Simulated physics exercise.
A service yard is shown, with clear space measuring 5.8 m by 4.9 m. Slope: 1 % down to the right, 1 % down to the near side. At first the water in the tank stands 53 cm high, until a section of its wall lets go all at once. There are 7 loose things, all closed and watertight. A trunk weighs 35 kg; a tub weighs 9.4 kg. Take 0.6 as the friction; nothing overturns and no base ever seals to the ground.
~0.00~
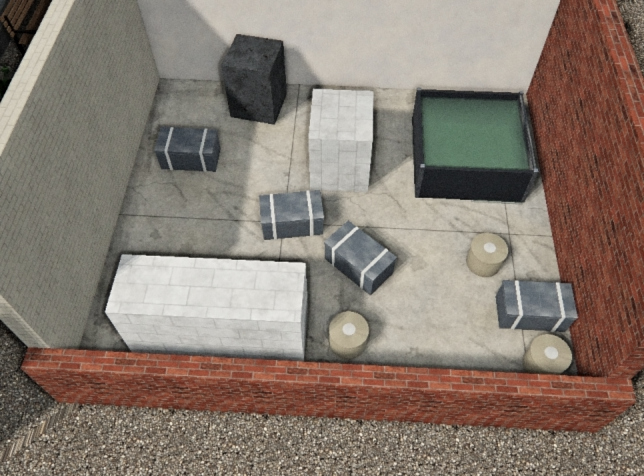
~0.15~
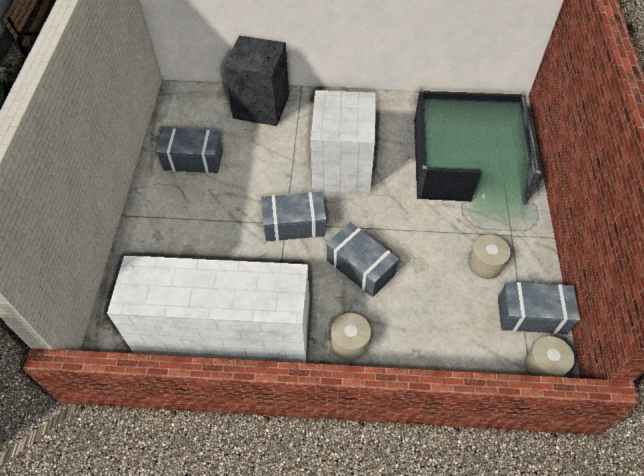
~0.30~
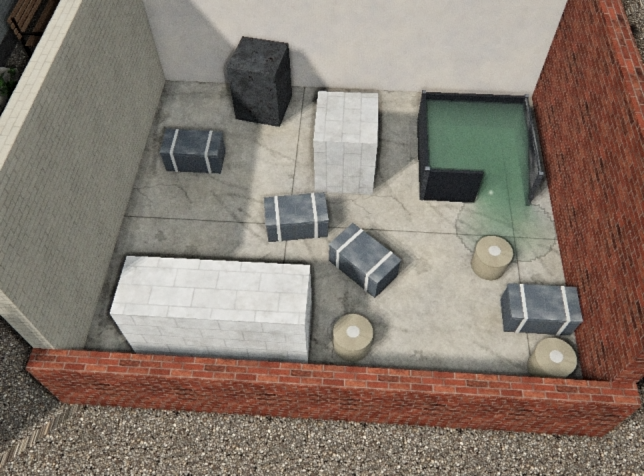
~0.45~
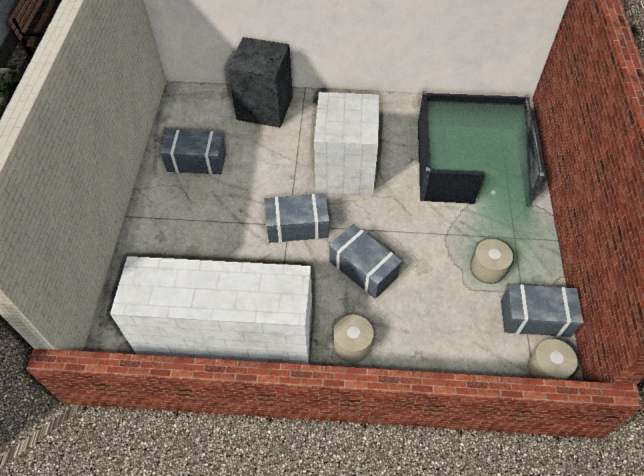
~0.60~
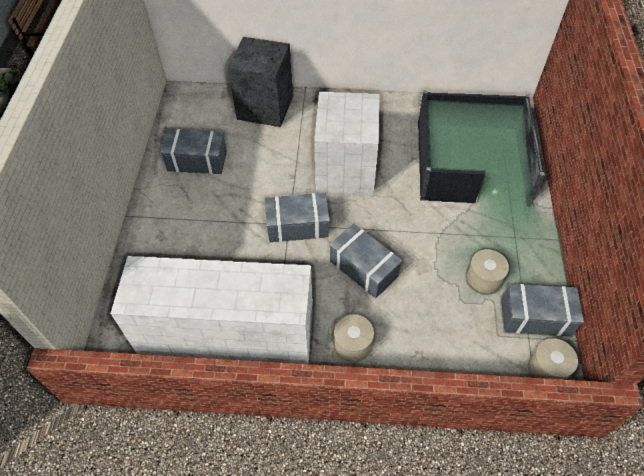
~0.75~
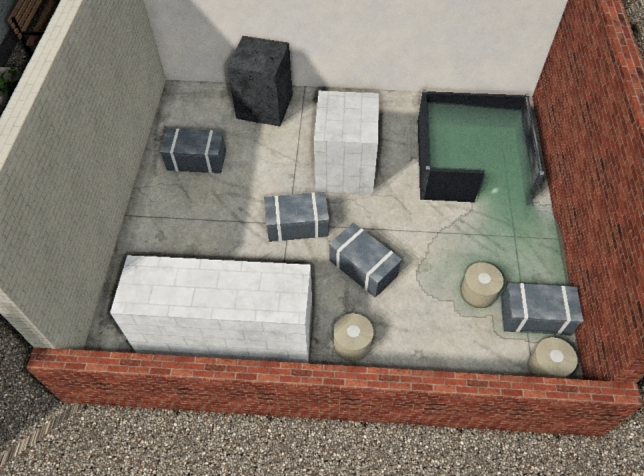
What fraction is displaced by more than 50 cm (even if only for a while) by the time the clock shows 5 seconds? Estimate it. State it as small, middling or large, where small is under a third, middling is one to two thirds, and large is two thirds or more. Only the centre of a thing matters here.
Middling.
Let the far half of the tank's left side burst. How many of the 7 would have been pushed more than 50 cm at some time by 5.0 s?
In that case the number is 0.
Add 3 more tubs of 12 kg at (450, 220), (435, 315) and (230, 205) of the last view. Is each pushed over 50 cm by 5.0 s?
In the order asked: Below the mark; above the mark; below the mark.
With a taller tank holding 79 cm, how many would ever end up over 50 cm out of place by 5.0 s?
It would come to 5 of them.
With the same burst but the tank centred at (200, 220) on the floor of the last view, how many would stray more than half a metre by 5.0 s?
Then the count would be 3.
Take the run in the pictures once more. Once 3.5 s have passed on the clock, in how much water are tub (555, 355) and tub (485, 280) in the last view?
Some 10 cm at the first, some 16 cm at the second.
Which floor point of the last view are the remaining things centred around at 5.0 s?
Near (307, 271).
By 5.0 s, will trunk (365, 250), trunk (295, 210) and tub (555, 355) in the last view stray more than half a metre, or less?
Result, in order: Undershooting / undershooting / overshooting.
After 1.1 s 1 of 7 are over 50 cm from their spots; 0 afloat.
After 2.2 s 2 of 7 are over 50 cm from their spots; 3 afloat.
After 3.5 s 4 of 7 are over 50 cm from their spots; 3 afloat.
After 5.0 s 4 of 7 are over 50 cm from their spots, and 4 have been at some point; 2 afloat.
